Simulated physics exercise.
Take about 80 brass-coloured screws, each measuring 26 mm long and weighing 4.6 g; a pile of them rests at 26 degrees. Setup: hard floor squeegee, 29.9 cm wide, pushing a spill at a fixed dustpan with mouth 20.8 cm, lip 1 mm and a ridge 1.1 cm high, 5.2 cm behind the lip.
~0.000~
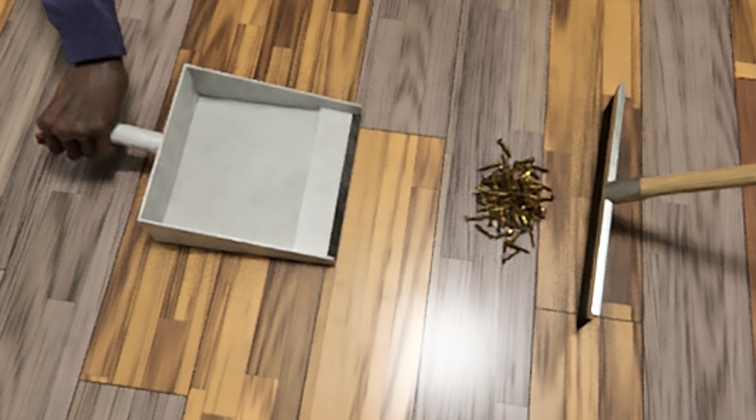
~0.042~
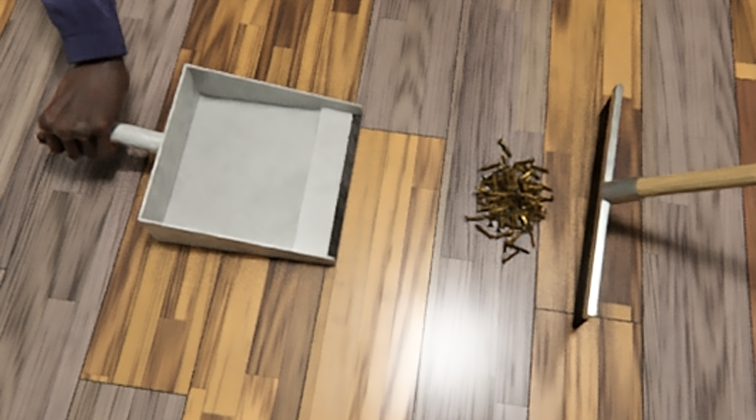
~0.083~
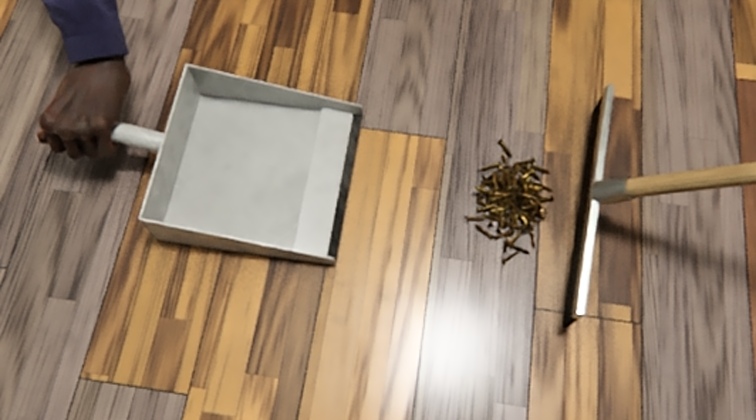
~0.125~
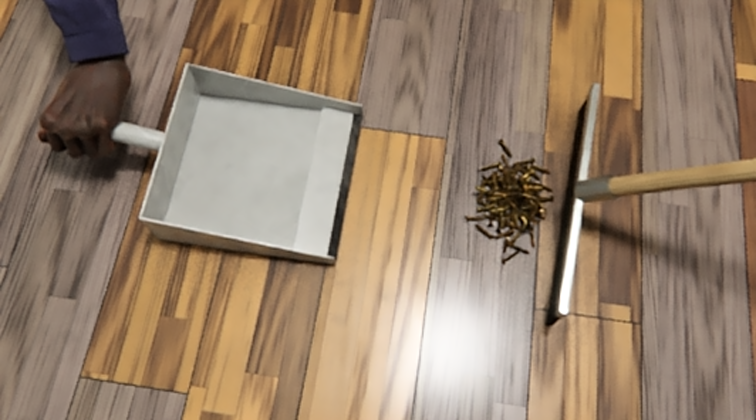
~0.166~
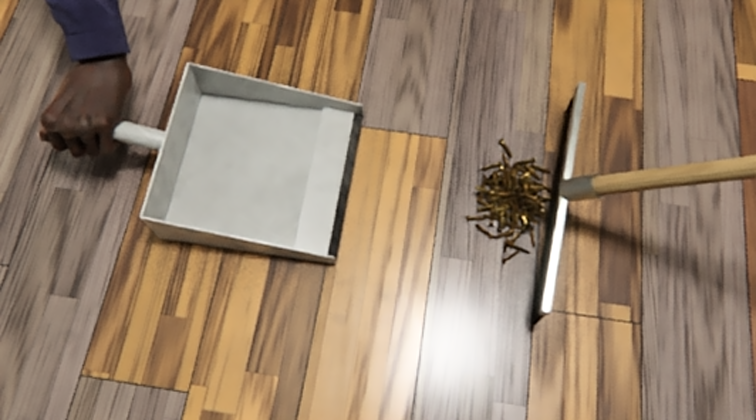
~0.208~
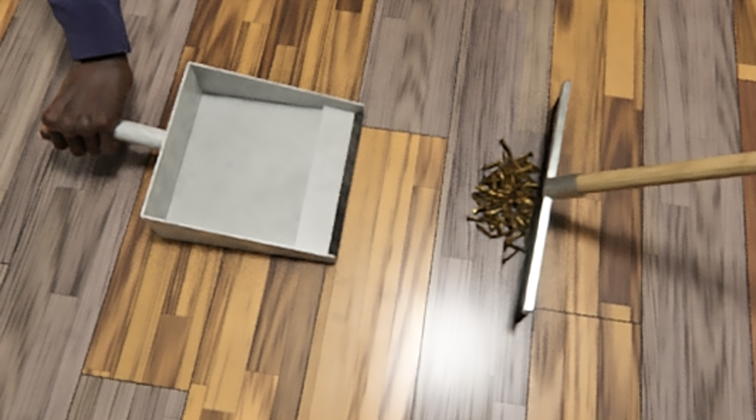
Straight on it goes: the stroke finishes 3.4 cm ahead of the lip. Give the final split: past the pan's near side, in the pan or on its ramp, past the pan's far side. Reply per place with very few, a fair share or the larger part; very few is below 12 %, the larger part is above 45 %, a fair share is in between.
Past the pan's near side: Very few; in the pan or on its ramp: Very few; past the pan's far side: Very few.
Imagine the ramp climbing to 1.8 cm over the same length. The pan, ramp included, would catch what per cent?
Estimate: About 5 in a hundred.
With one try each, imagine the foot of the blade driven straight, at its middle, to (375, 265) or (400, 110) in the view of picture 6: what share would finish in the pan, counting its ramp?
I'd expect around 5 percent, then around 10 percent.
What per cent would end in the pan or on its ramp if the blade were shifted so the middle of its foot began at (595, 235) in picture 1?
Estimate: ~ 10 %.
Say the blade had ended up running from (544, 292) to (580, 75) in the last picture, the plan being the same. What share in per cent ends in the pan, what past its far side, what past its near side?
Pan: 10, far side: 20, near side: 0.
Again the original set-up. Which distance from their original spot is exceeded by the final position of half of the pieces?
Around 18 centimetres.
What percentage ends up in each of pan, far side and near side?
Near: 0; pan: 5; far: 5 (percent).
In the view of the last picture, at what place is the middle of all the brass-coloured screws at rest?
Est. centre at rest: (368, 181) px.
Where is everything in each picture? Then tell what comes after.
In the first picture, blade from (593, 314) to (619, 92), moved 0.0 cm, 0 of the pieces shifted so far; middle of the pieces at (509, 199); pan at (248, 174).
In the second picture, blade from (589, 314) to (617, 92), moved 0.4 cm, 0 of the pieces shifted so far; middle of the pieces at (509, 199).
In the third picture, blade from (578, 314) to (608, 92), moved 1.5 cm, 0 of the pieces shifted so far; middle of the pieces at (509, 200).
In the fourth picture, blade from (561, 313) to (593, 91), moved 3.3 cm, 0 of the pieces shifted so far; middle of the pieces at (509, 200).
In the fifth picture, blade from (544, 311) to (579, 90), moved 5.2 cm, 0 of the pieces shifted so far; middle of the pieces at (510, 199).
In the sixth picture, blade from (527, 309) to (565, 89), moved 7.0 cm, 50 of the pieces shifted so far; middle of the pieces at (512, 202); pan at (251, 171). The blade's pace is about 0.45 m/s, heading 4 degrees towards the viewer's side.
After 0.42 s, middle of the blade 14 cm from the lip; 0 % over the lip, far side 0 %, near side 0 %.
After 0.56 s, middle of the blade 8 cm from the lip; 0 % over the lip, far side 0 %, near side 0 %.
After 0.83 s, middle of the blade 5 cm from the lip; 5 % over the lip, far side 5 %, near side 0 %.
At rest (1.8 s), near side 0 %, pan 5 %, far side 5 %, in front of the lip or behind the blade 90 %.
